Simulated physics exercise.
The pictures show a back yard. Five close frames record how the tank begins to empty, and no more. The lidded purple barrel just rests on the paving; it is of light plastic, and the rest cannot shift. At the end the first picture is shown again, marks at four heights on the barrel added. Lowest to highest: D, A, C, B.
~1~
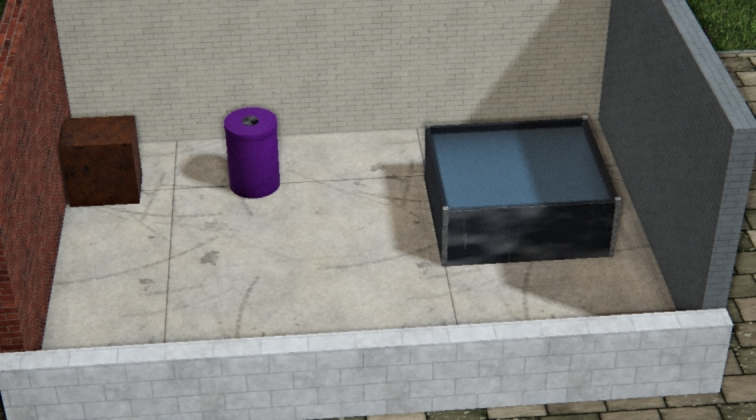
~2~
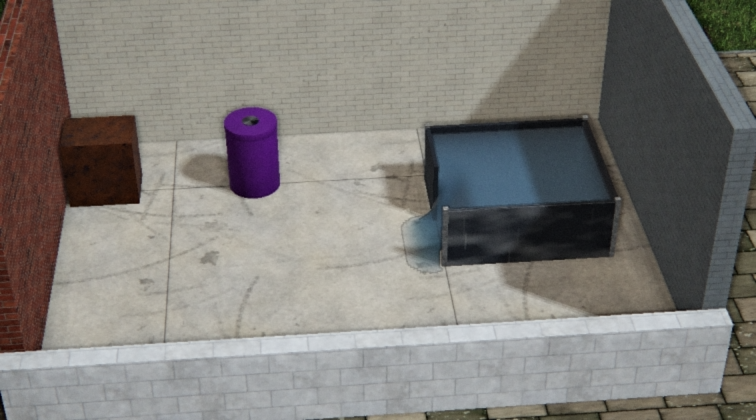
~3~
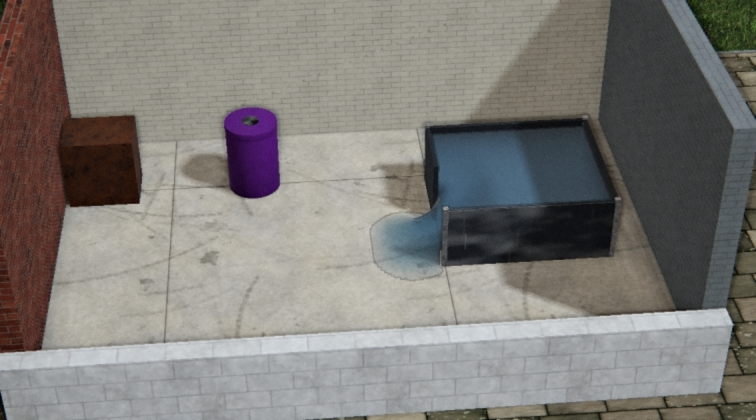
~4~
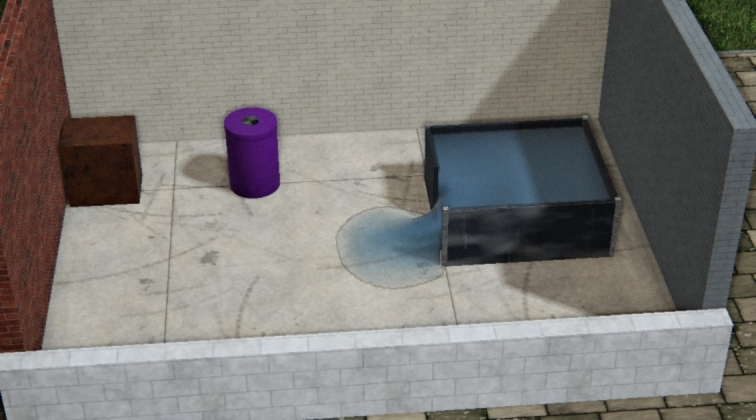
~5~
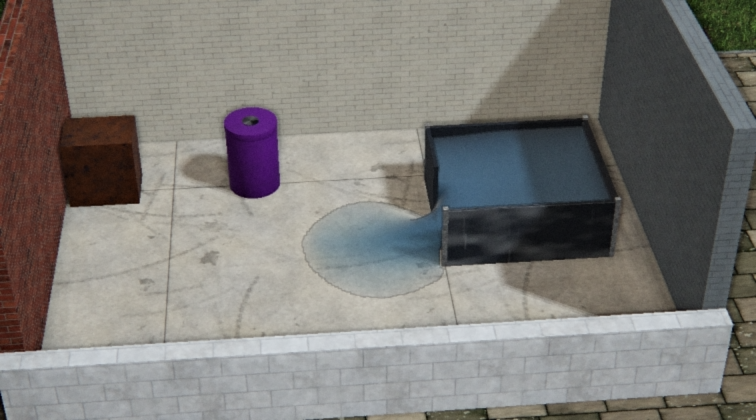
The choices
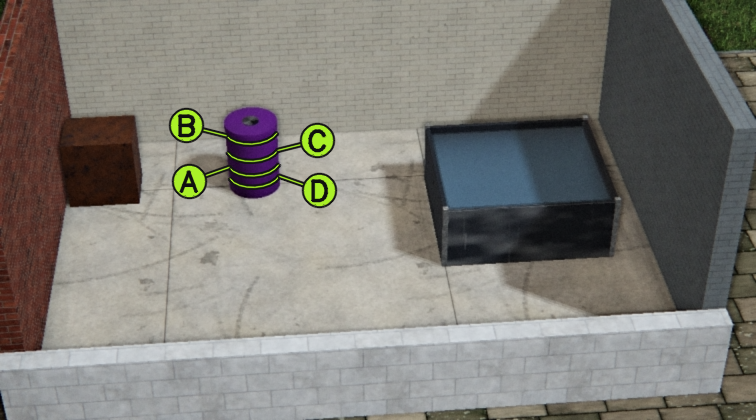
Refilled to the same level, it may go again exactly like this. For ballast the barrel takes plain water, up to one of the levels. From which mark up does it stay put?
The answer is line D.
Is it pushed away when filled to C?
No.
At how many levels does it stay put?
All of them.
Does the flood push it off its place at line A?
No, that is safe.
On the marked copy, A at (254, 175); B at (251, 144); C at (253, 161); D at (254, 187); from the bottom up D, A, C, B.
With A, it does not move.
With B, it does not move.
With C, it does not move.
With D, it does not move.
